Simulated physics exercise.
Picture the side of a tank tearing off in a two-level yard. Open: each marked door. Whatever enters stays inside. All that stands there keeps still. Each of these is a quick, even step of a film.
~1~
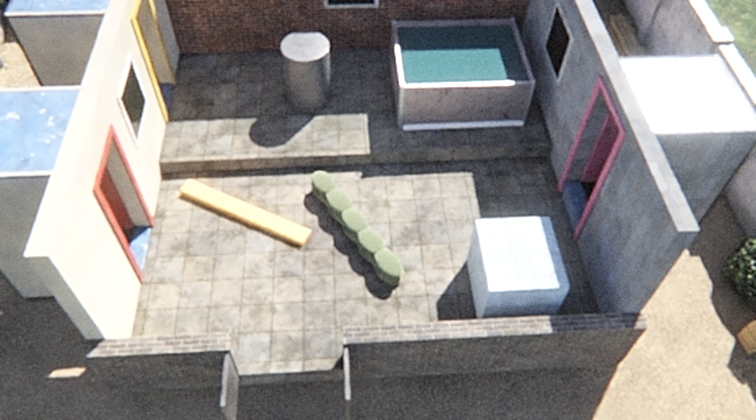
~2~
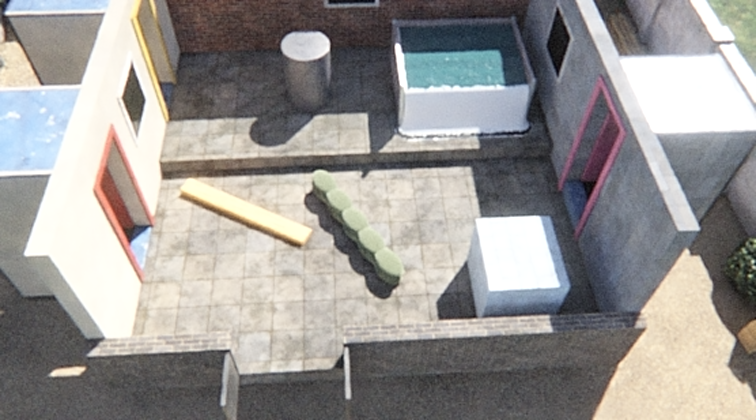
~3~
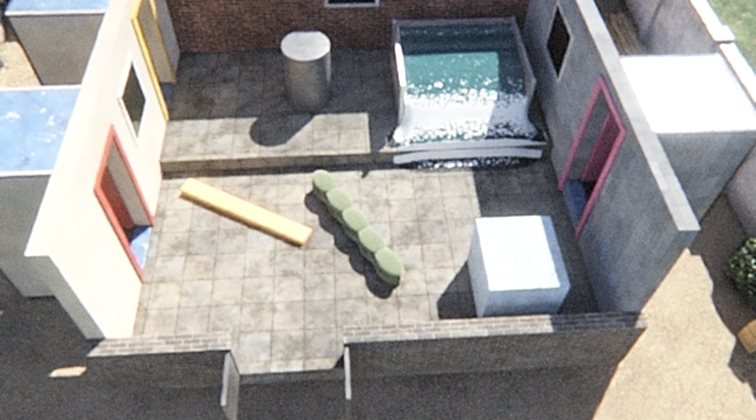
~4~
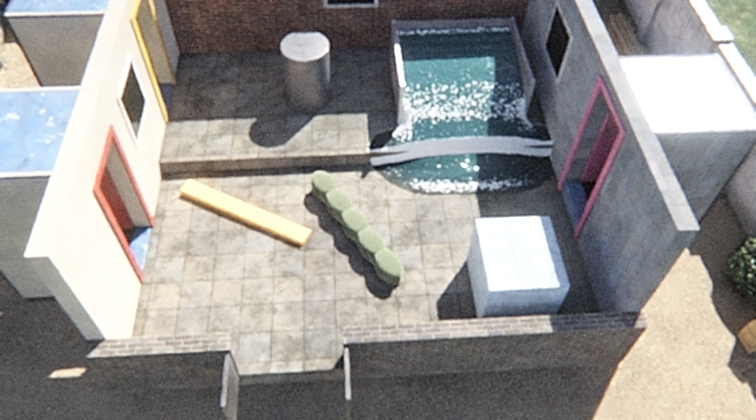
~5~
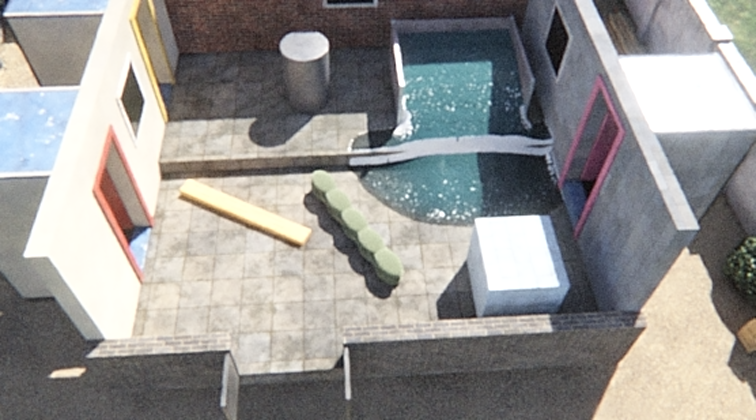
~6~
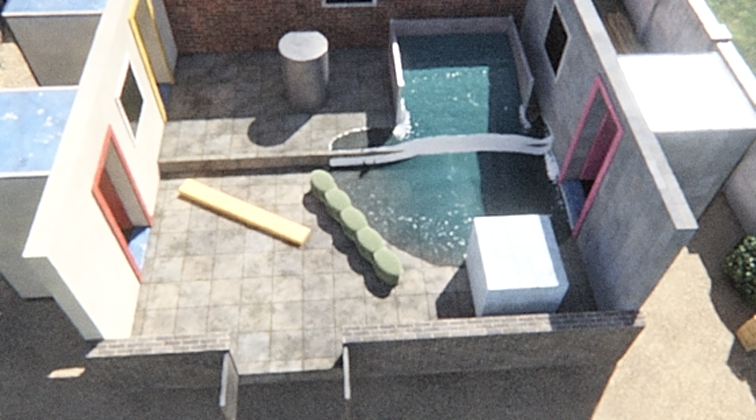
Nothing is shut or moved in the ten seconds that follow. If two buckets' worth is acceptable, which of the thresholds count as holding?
The pink door counts as holding, the yellow door counts as holding, the red door does not count.
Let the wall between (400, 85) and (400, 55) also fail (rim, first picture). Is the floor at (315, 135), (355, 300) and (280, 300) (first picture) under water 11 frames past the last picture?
Submerged, bone-dry, bone-dry.
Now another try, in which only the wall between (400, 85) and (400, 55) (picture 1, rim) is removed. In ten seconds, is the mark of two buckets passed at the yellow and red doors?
To my mind the yellow door tops the limit, and the red door tops the limit.
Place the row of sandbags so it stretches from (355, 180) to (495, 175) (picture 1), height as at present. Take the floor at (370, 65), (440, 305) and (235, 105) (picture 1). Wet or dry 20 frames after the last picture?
First spot stays unwetted, second gets soaked, third stays unwetted.
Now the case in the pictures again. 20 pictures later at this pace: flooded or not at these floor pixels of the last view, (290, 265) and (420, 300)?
Same order as asked: Drenched, drenched.
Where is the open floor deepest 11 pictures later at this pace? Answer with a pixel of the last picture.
Deepest spot: Around (507, 341).
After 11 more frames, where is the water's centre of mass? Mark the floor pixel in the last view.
Centre of mass: Roughly (462, 214).
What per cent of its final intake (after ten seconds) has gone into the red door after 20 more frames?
Roughly 0 percent.
A moment on, water covers 30 % of the floor; the pink door wet at the sill, nothing in, the yellow door not reached, the red door not reached.
Next, water covers 40 % of the floor; the pink door wet at the sill, nothing in, the yellow door not reached, the red door not reached.
Then, water covers 55 % of the floor; the pink door under two buckets in, the yellow door not reached, the red door wet at the sill, nothing in.
Later, water covers 65 % of the floor; the pink door under two buckets in, the yellow door not reached, the red door over two buckets in.
In the end, water covers 60 % of the floor; the pink door under two buckets in, the yellow door not reached, the red door far over two buckets in.
